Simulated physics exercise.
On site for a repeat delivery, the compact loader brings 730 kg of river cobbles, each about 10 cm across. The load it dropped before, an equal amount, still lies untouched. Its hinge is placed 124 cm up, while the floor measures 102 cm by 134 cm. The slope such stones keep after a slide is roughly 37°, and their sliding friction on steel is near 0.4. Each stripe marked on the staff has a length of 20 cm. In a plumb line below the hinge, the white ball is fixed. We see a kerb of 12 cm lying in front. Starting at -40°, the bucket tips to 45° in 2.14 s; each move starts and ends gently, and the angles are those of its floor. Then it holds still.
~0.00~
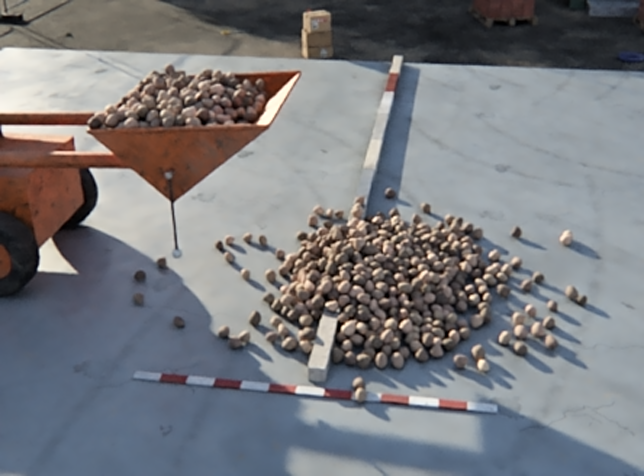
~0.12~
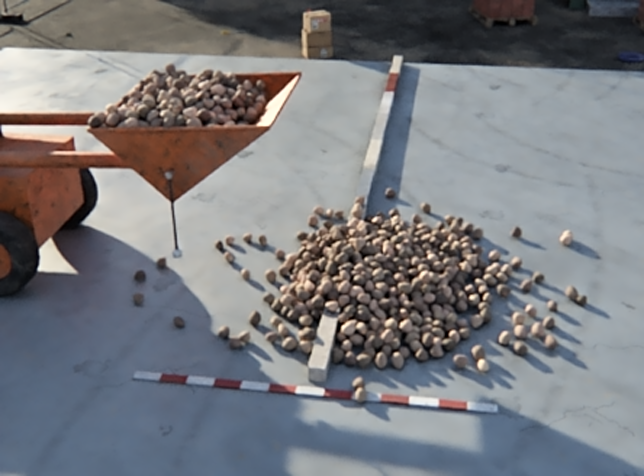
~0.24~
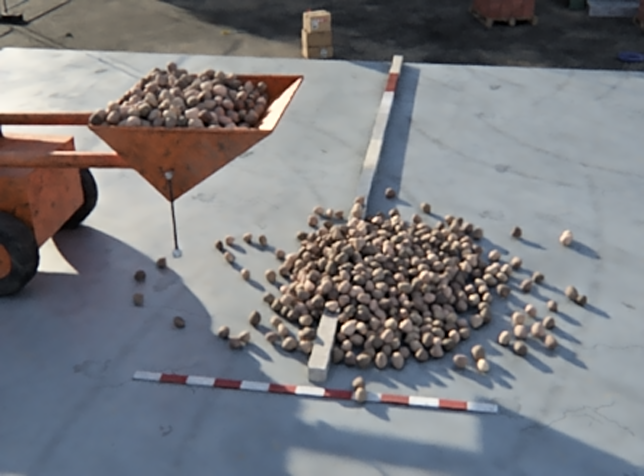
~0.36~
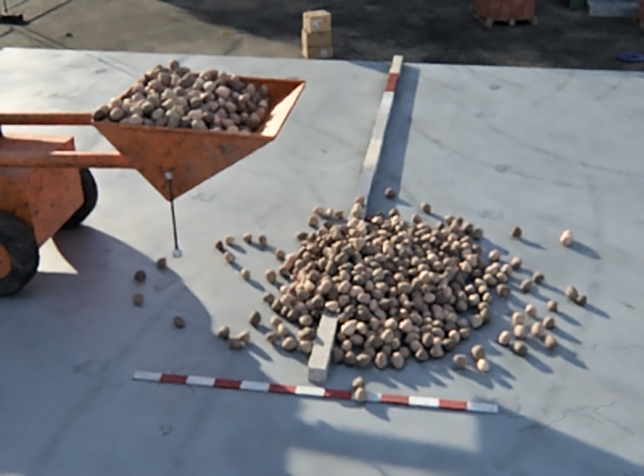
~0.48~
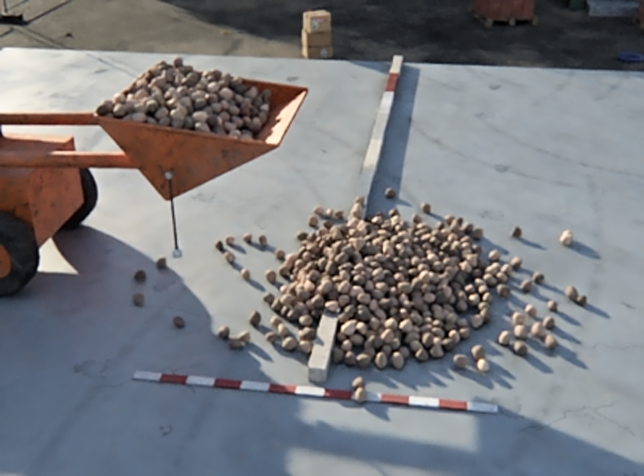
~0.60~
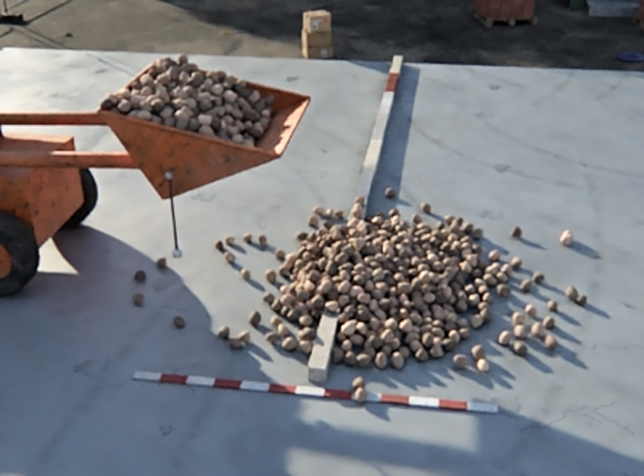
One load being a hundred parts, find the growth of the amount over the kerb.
A growth of about 7 parts in a hundred.
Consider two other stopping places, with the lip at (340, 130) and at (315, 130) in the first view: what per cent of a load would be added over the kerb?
The first would add around 65 per cent, the second around 40 per cent.
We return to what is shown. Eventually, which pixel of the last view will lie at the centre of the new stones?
They end up centred around (291, 261).
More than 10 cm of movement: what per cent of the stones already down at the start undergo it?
5 %.
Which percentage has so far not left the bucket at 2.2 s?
Still inside: Some 10 %.
After 1.6 s the floor is at 32°; in per cent of one load, 87 in the bucket, 39 on this side of the kerb, 74 over the kerb; the foremost stones are at (560, 287).
After 2.2 s the floor is at 45°; in per cent of one load, 9 in the bucket, 112 on this side of the kerb, 79 over the kerb; the foremost stones are at (560, 287).
After 2.6 s the floor is at 45°; in per cent of one load, 0 in the bucket, 120 on this side of the kerb, 80 over the kerb; the foremost stones are at (560, 287).
After 5.4 s the floor is at 45°; in per cent of one load, 0 in the bucket, 119 on this side of the kerb, 81 over the kerb; the foremost stones are at (560, 287). Net gain over the kerb, 7.
